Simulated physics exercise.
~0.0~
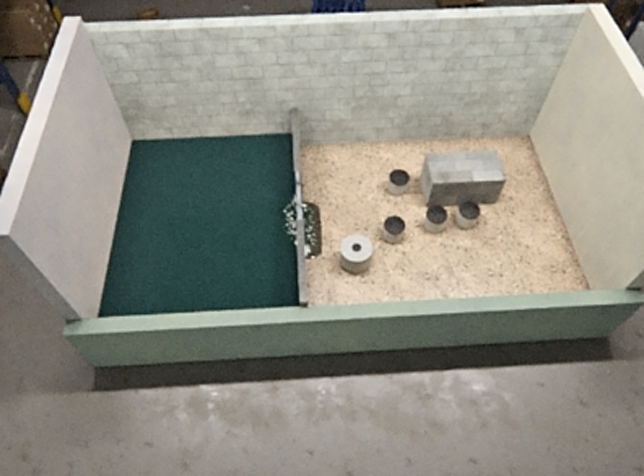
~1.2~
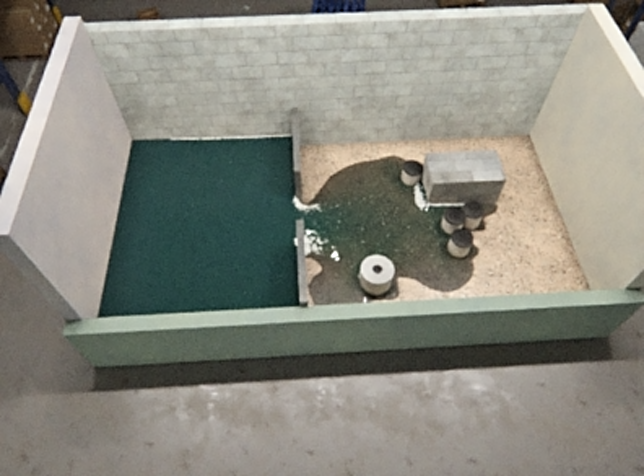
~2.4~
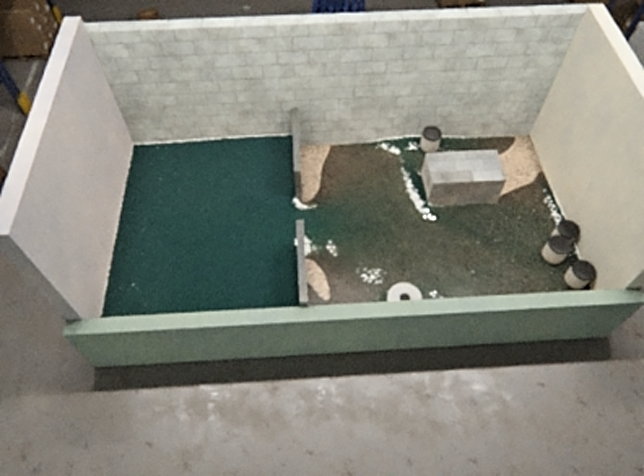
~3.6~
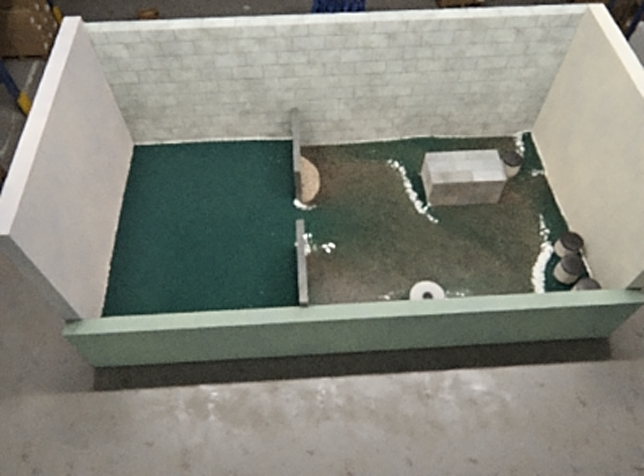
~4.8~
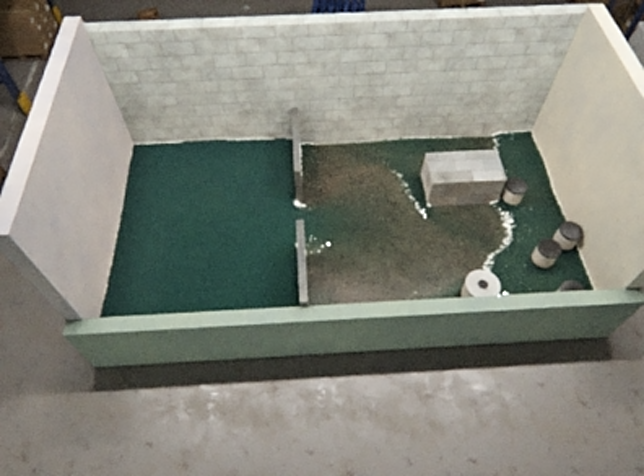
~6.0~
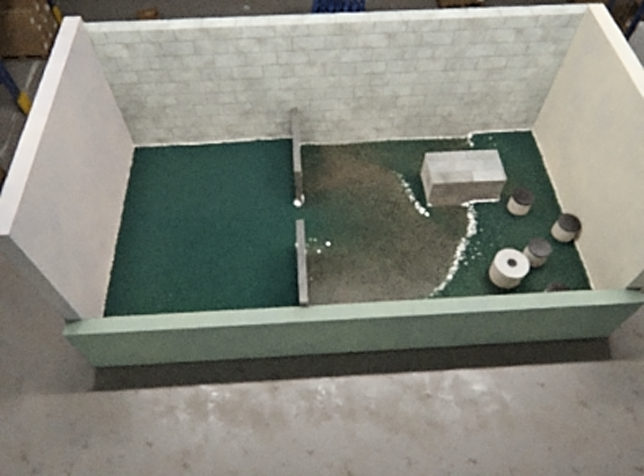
In two adjoining rooms, green water pours through the gap and sweeps five upright containers rightward, leaving them afloat.
